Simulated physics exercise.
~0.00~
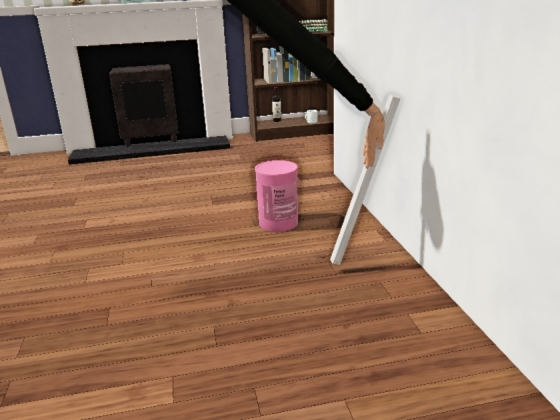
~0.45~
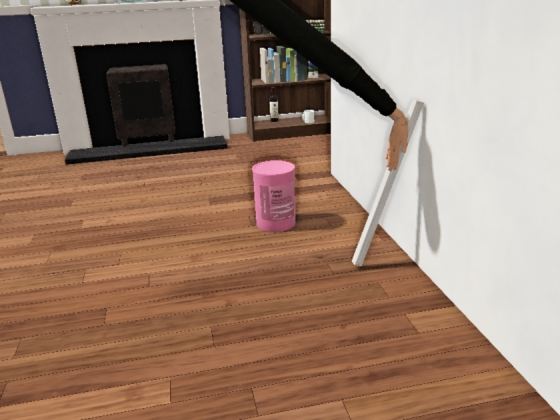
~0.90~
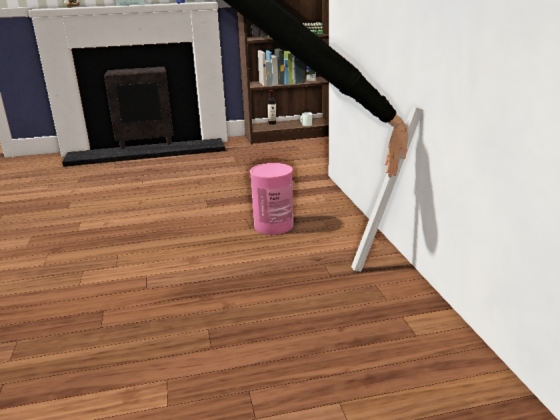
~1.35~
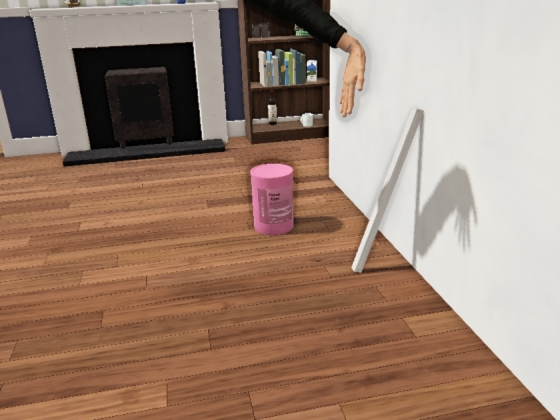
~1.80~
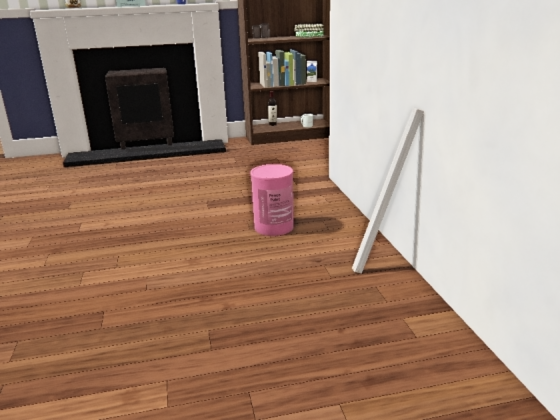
A room with a wooden plank floor is seen from slightly above by a gently swaying camera, with a bare white wall on the right and a white fireplace and bookshelf at the back. A pink pail stands near the middle of the floor. A hand at the end of a black-sleeved arm holds a slanted white pole and moves it a little to the right, until it leans against the wall. The hand then lets go, draws back and leaves the view. The pole stays leaning on its own, and the pail remains in its place.
